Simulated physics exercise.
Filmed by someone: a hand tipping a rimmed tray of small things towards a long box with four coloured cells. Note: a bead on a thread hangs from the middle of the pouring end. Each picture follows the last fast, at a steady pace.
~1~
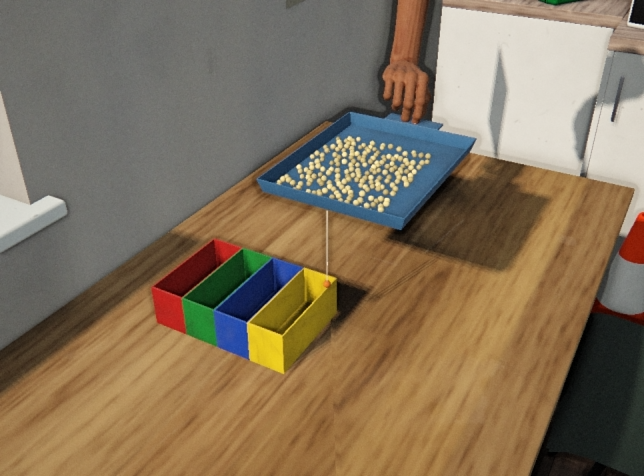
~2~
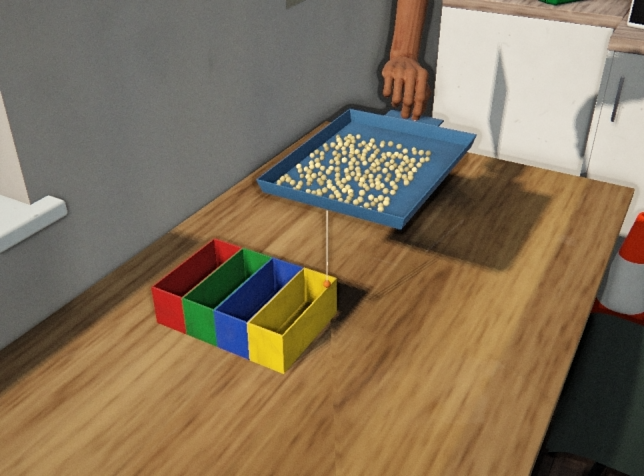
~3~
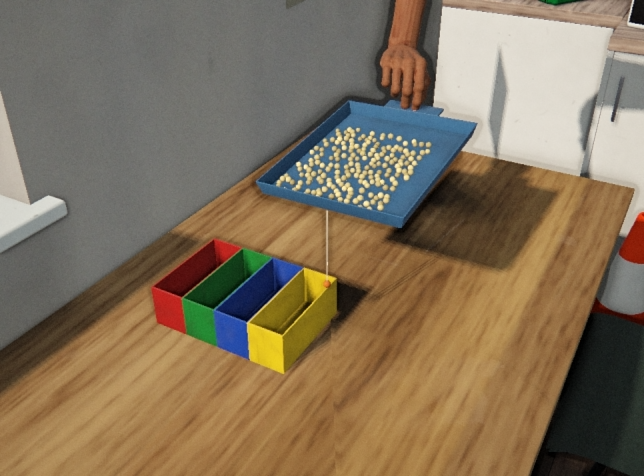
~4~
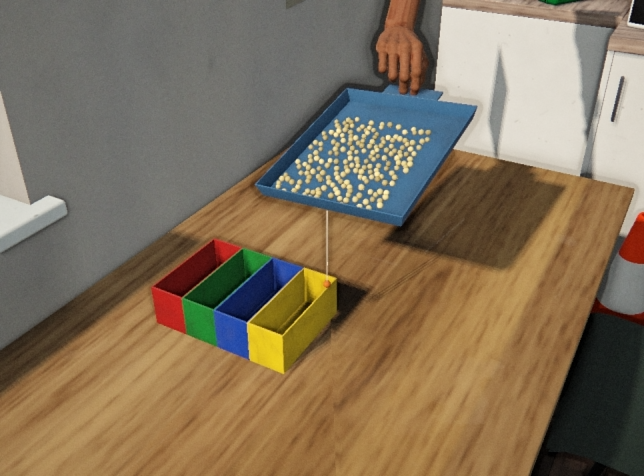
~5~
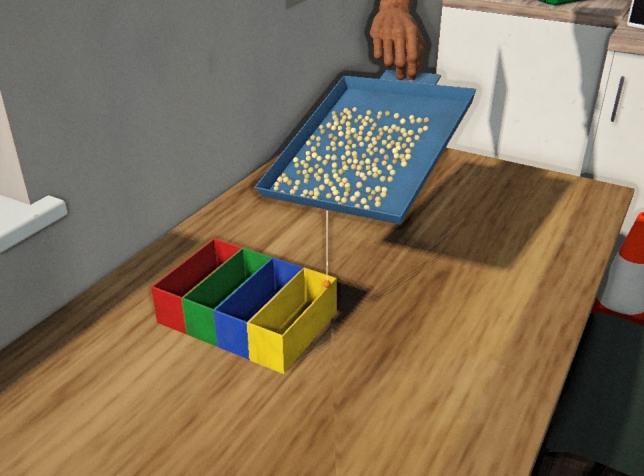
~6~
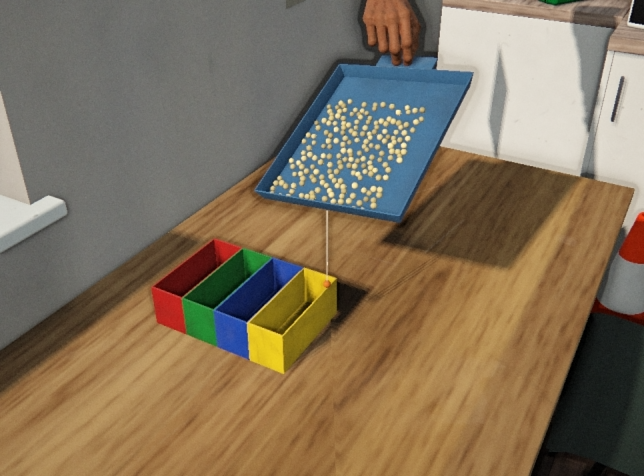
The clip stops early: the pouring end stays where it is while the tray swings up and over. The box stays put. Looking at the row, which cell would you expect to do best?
I would expect the blue cell to do best.
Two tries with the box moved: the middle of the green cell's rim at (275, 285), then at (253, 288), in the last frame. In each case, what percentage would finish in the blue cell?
Trial 1: 20 percent; trial 2: 30 percent.
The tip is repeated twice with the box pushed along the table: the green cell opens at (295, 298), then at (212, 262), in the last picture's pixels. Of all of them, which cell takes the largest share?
The first placement favours the red one, while the second favours yellow.
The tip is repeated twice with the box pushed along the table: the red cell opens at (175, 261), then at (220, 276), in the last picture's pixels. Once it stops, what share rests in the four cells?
Around 80 per cent for the first position, around 100 per cent for the second.
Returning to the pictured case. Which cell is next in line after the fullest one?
Ranked second: Yellow.
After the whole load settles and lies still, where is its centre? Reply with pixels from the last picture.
The centre comes to rest close to (262, 326).
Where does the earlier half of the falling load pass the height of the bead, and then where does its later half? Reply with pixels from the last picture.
The opening part goes through (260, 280); what follows goes through (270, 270).
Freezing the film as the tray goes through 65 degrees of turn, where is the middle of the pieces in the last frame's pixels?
Look around (293, 197) in the last picture.
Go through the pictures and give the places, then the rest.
Corners of the pouring end (262, 178) and (402, 216), level; middle of the load (358, 171), soya beans; bead on its thread (327, 284); red cell (169, 307); green cell (200, 319); blue cell (232, 331); yellow cell (266, 345), in the first frame.
Corners of the pouring end (262, 179) and (401, 215), level; middle of the load (358, 169), in the second frame.
Corners of the pouring end (262, 180) and (401, 215), tipped barely, lowest at the left corner; middle of the load (358, 165), in the third frame.
Corners of the pouring end (261, 183) and (400, 213), tipped a little, lowest at the left corner; middle of the load (357, 159), in the fourth frame.
Corners of the pouring end (260, 185) and (398, 212), tipped clearly, lowest at the left corner; middle of the load (355, 154), in the fifth frame.
Corners of the pouring end (260, 188) and (397, 212), tipped clearly, lowest at the left corner; middle of the load (350, 151), almost all on the move; red cell (169, 307); green cell (200, 319); blue cell (232, 331); yellow cell (266, 345), in the sixth frame.
Just after the last frame, tray tipped steeply; the larger part on the tray; about a tenth falling or outside the box.
A moment on, tray tipped past a quarter turn; roughly a quarter on the tray; roughly a third in the blue cell; about a tenth in the yellow cell; about a tenth in the green cell; roughly a quarter falling or outside the box.
Further on, tray tipped past a quarter turn; roughly two thirds in the blue cell; roughly a quarter in the yellow cell; about a tenth in the green cell; about a tenth falling or outside the box.
When it is over, tray tipped past a quarter turn; roughly two thirds in the blue cell; roughly a quarter in the yellow cell; about a tenth in the green cell; not one in the red cell; about a tenth outside the box.
